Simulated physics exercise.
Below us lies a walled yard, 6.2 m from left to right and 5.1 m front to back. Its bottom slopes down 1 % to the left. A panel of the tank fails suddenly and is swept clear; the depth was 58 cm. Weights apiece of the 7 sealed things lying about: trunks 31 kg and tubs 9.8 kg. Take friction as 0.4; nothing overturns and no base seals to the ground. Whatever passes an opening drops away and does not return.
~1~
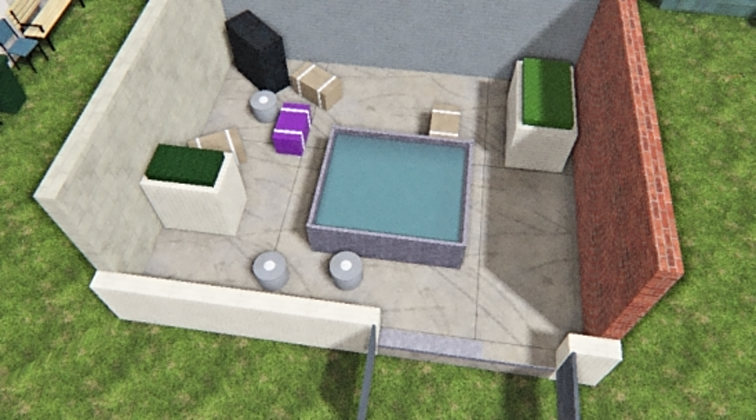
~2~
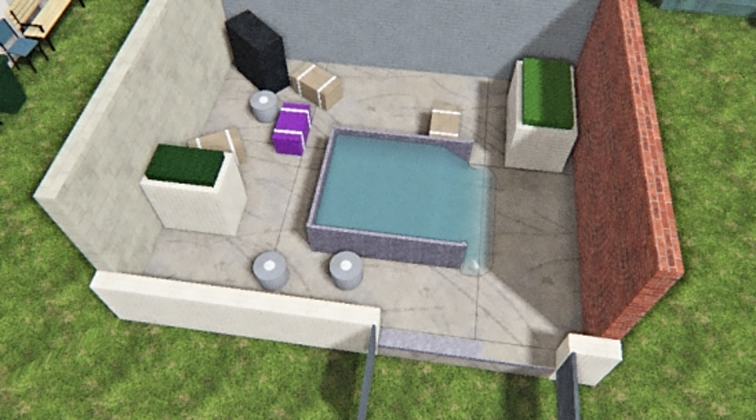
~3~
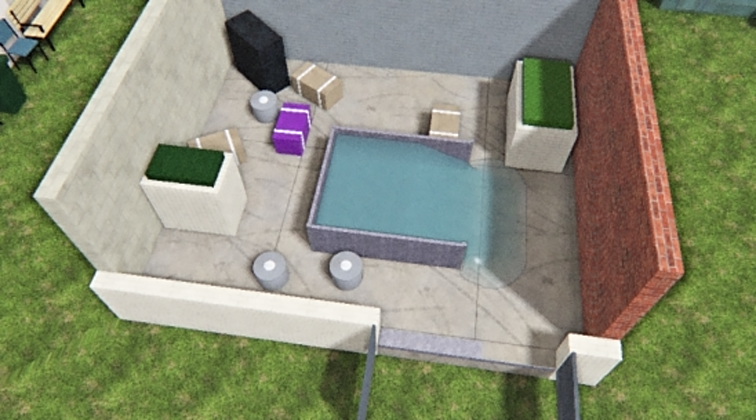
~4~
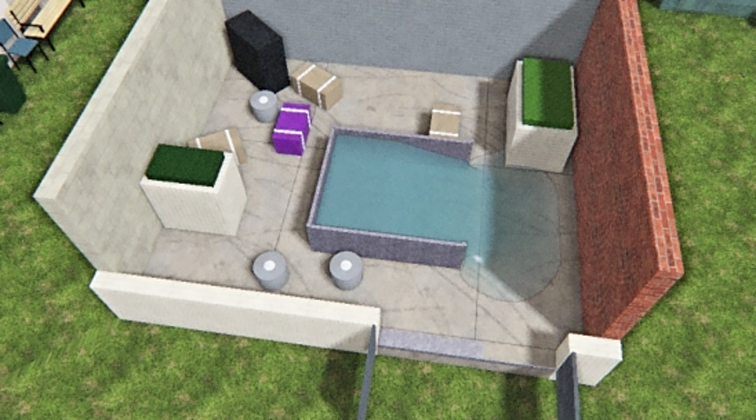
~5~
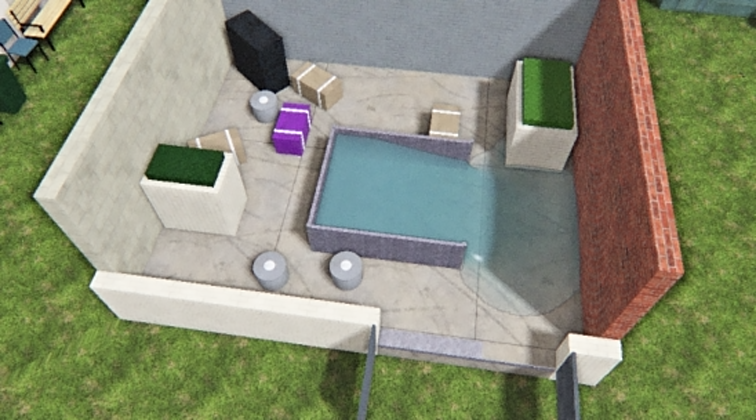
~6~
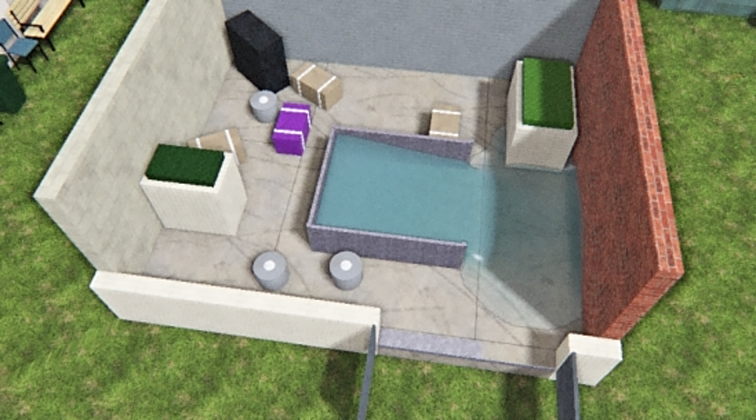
Water pours out of a rectangular tank in a walled yard as its right side opens, fanning across the paving to the brick wall on the right, while the purple trunk, pale boxes and grey tubs stay still.
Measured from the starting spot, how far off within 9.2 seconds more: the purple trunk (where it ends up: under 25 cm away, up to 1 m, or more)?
The purple trunk barely shifts.
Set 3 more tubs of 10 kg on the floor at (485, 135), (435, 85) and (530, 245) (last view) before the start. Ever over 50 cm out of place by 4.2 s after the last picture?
In turn: Past it, past it, past it.
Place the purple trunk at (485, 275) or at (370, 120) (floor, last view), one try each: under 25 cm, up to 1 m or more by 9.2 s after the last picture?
In turn: It ends far away; it barely shifts.
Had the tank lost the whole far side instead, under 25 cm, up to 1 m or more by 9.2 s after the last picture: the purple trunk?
Then the purple trunk travels far.
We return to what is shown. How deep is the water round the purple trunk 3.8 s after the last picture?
About 0 cm.
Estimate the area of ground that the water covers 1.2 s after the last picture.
Some 11.5 m2.
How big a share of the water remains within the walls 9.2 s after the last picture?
About 60 per cent.
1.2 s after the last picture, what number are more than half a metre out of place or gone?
0 of them.
Then, 1.2 s after the last picture the purple trunk is near (292, 121), 0.0 m from its start, aground; 0 of 7 are out; 0 afloat.
Then, 3.8 s after the last picture the purple trunk is near (292, 121), 0.0 m from its start, aground; 0 of 7 are out; 0 afloat.
Then, 6.2 s after the last picture the purple trunk is near (292, 121), 0.0 m from its start, aground; 0 of 7 are out; 0 afloat.
Then, 9.2 s after the last picture the purple trunk is near (292, 121), 0.0 m from its start, aground; 0 of 7 are out; 0 afloat.
